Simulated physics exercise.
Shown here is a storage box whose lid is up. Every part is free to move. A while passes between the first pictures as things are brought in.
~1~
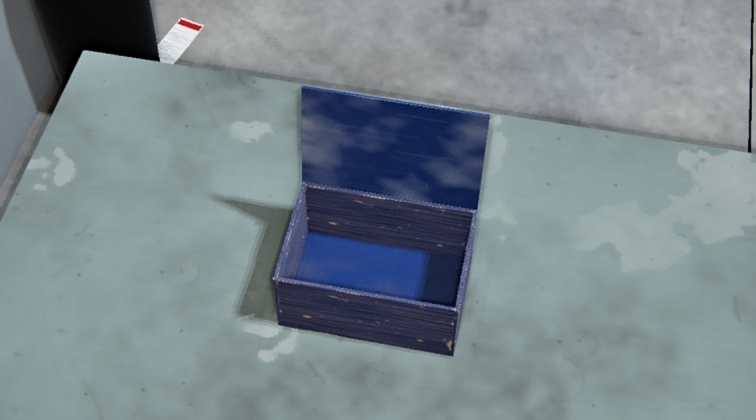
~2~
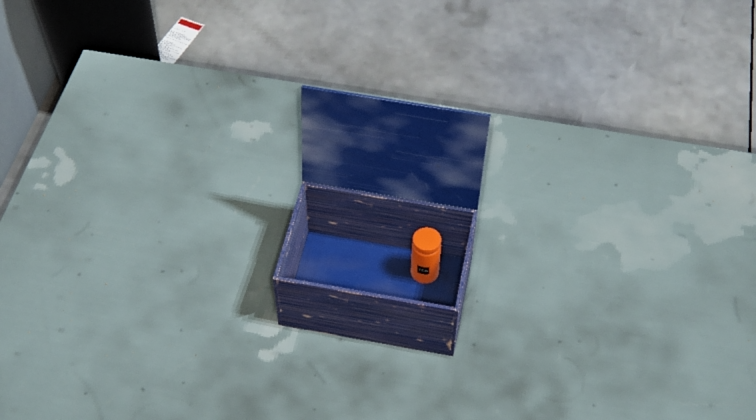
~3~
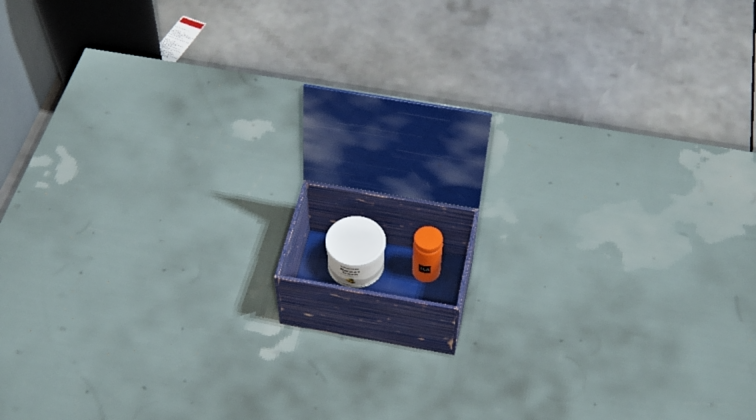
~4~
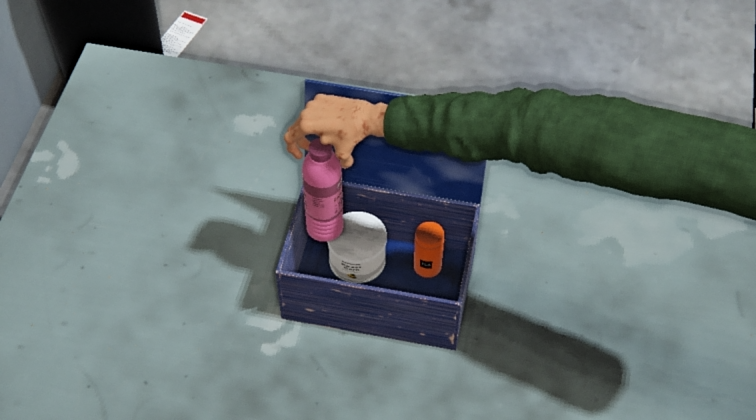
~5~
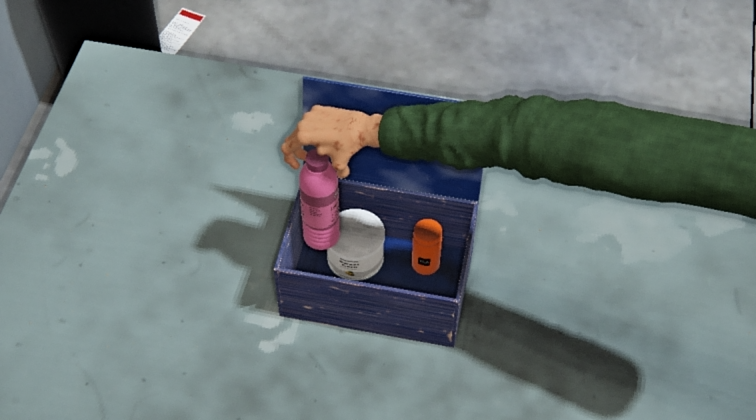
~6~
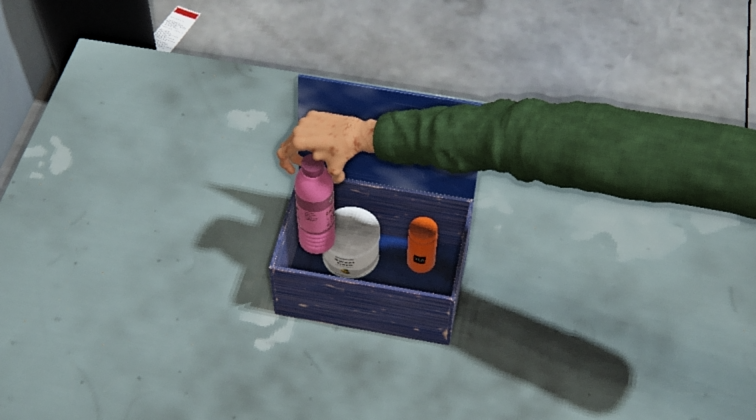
An orange shaker appears in the right side of an open, empty blue box on a table, followed by a white tub beside it. A hand in a green sleeve then holds a pink bottle by its top at the box's left side and lowers it slightly, still gripping it.
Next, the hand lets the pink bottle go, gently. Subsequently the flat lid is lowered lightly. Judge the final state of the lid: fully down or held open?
The lid leaves a gap.
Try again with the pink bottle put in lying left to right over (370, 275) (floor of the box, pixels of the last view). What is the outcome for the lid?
After that, the lid lies down snugly.
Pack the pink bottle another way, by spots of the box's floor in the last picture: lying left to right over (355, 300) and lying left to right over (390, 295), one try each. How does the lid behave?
Case one: Lid down; case two: Lid down.
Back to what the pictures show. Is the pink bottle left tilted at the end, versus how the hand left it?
Well, it ends up skewed.
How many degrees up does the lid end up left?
I'd say roughly 20 degrees above the rim.
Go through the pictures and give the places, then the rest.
In the first picture, the last thing is not in view yet.
In the second picture, the last thing is not in view yet; orange shaker (426, 256).
In the third picture, the last thing is not in view yet; orange shaker (427, 254).
The fourth picture shows still above its spot; pink bottle (323, 189); orange shaker (429, 250).
The fifth picture shows still above its spot; pink bottle (319, 198); orange shaker (427, 247).
The sixth picture shows in place under the hand; pink bottle (315, 203); orange shaker (422, 245).
Then, 0.90 s later than the last frame, lid starting down; pink bottle tilted by 51° near (302, 251).
Then, 1.60 s later than the last frame, lid 59° above the rim; pink bottle tilted by 50° near (294, 248).
Then, 2.70 s later than the last frame, lid 22° above the rim; pink bottle tilted by 45° near (294, 250).
When it is over, lid 22° above the rim; lying over in the box, pink bottle; the other 2 as before. End places, in pixels of the last picture, pink bottle near (295, 250).
